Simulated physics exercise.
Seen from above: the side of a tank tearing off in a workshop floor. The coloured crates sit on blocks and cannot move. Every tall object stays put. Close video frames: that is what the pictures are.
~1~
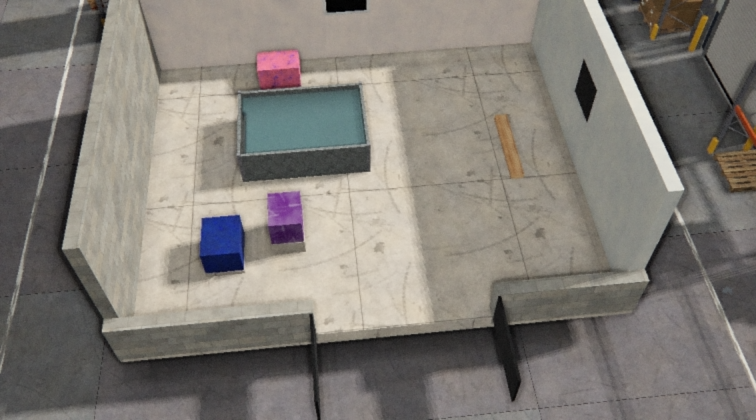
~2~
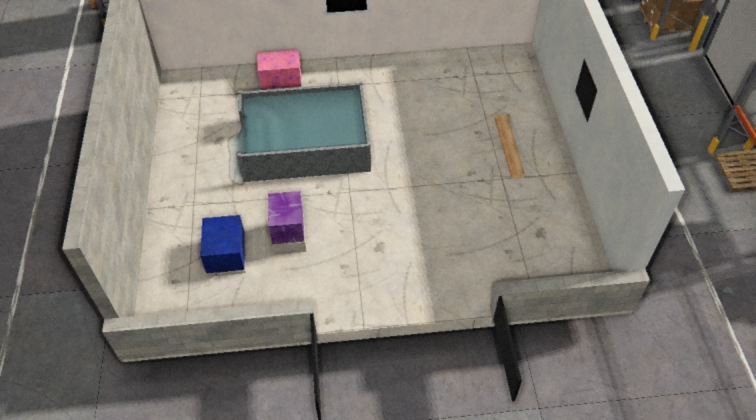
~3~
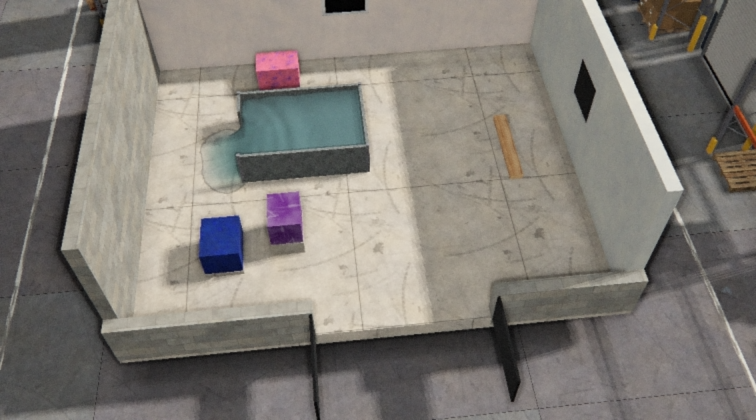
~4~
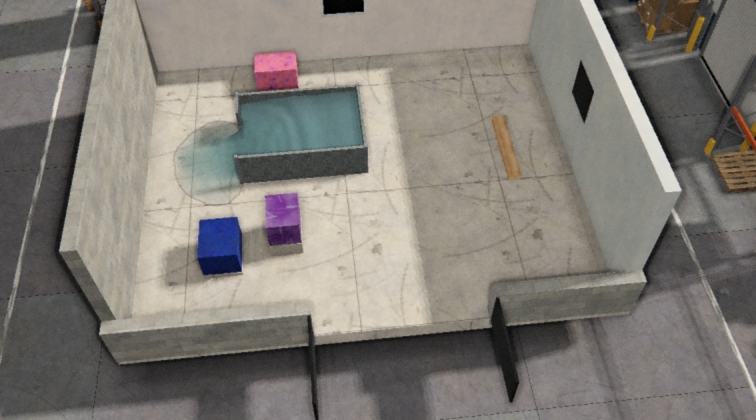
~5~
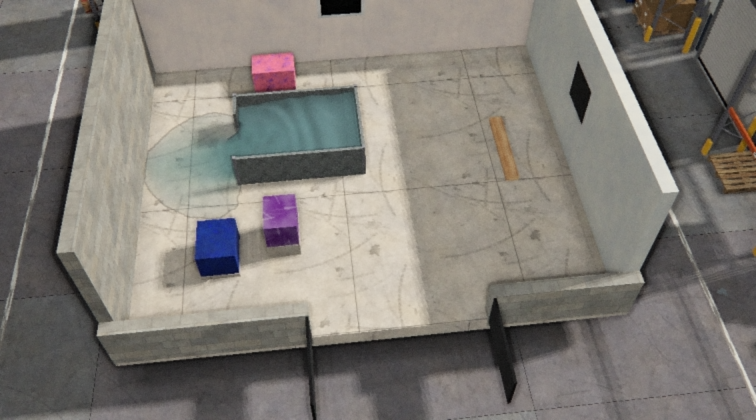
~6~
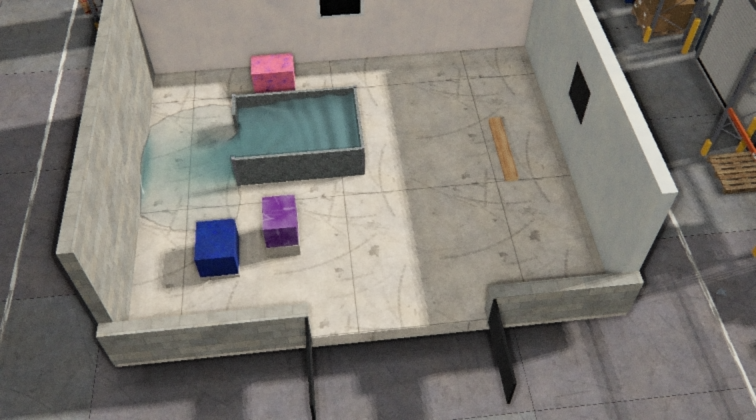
On a workshop floor enclosed by low walls, a rectangular tank of teal water sits whole near pink, purple and blue blocks. Its left side tears open and water pours out through the gap, fanning leftward across the pale floor until it reaches the left wall and spreads along it.
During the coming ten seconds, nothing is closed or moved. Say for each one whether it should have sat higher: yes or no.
Blue crate - yes; purple crate - no; pink crate - yes.
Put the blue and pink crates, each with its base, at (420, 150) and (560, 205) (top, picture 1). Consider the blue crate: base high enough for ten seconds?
One by one: The blue crate keeps dry.
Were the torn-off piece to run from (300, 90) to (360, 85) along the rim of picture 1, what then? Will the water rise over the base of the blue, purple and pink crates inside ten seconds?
In that case the blue crate is never flooded, the purple crate is never flooded and the pink crate is flooded.
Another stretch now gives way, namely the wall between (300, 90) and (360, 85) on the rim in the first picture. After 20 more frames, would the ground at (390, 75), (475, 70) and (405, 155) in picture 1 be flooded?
Sodden, then sodden, then spared.
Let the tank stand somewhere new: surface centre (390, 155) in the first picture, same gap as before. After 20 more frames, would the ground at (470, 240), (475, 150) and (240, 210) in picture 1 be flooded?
The first spot is not reached, the second not reached, and the third inundated.
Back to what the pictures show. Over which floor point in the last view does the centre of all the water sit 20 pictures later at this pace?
I'd say around (230, 174).
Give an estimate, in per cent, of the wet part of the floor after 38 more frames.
Near 70 in a hundred.
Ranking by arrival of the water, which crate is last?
Go for the purple crate.
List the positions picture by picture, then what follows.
In the first picture, the tank at (302, 121) is whole and still.
In the second picture, the front is at (237, 136), out from the gap at (245, 151).
In the third picture, water pours out at (244, 152) and has run to (212, 139).
In the fourth picture, water pours out at (242, 154) and has run to (180, 151).
In the fifth picture, the front is at (147, 159), out from the gap at (240, 155).
In the sixth picture, water pours out at (239, 155) and has run to (141, 211).
A moment on, water covers 15 % of the floor; the blue crate water round its plinth, the purple crate not reached, the pink crate not reached.
Next, water covers 20 % of the floor; the blue crate water round its plinth, the purple crate not reached, the pink crate not reached.
Then, water covers 30 % of the floor; the blue crate water round its plinth, the purple crate not reached, the pink crate water round its plinth.
Later, water covers 70 % of the floor; the blue crate water round its plinth, the purple crate water round its plinth, the pink crate water round its plinth.
In the end, water covers 95 % of the floor; the blue crate was topped, the purple crate stayed above the water, the pink crate was topped.
